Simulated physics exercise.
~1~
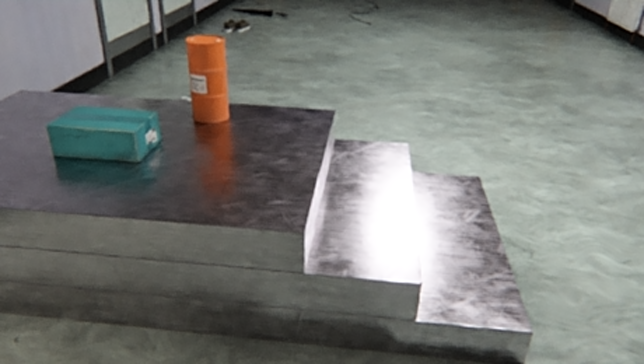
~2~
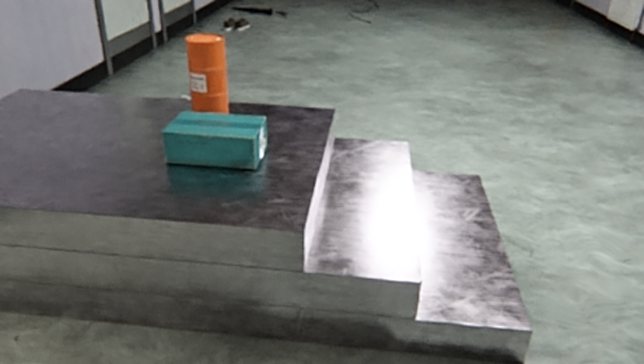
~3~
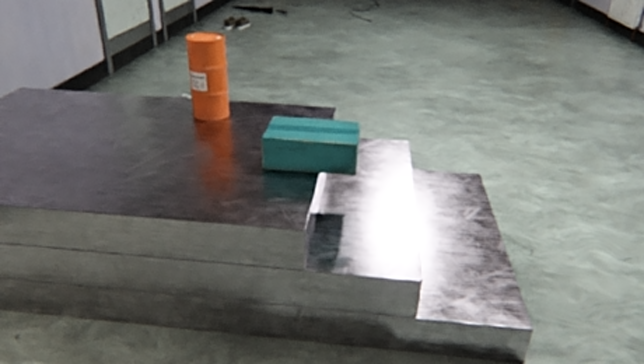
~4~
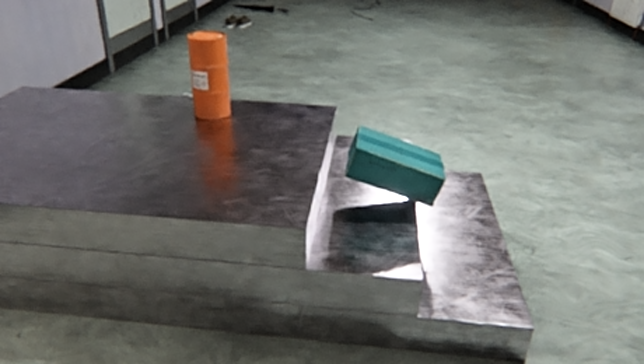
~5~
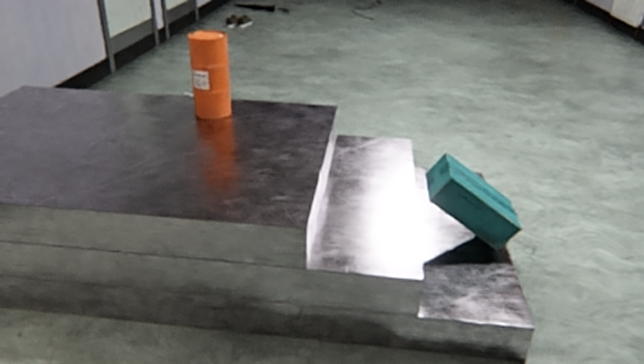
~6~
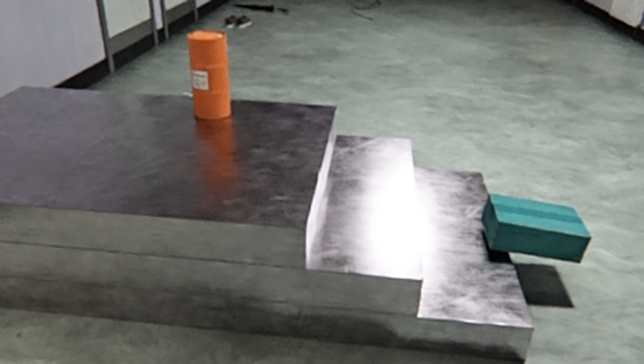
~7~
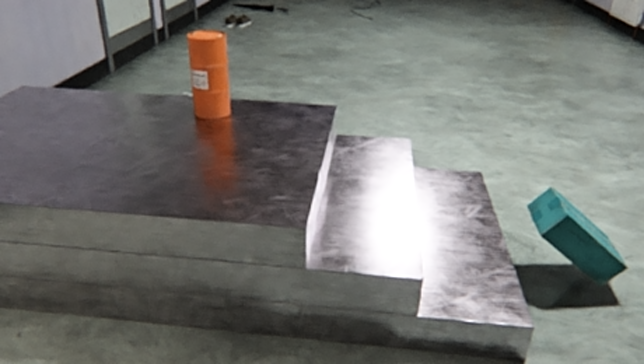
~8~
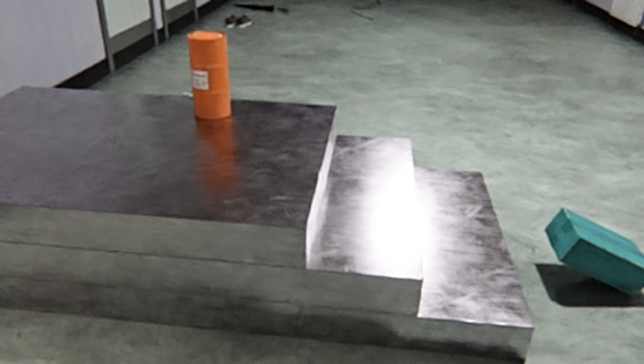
The turquoise box slides right past the orange canister and tumbles down the steps to the floor.
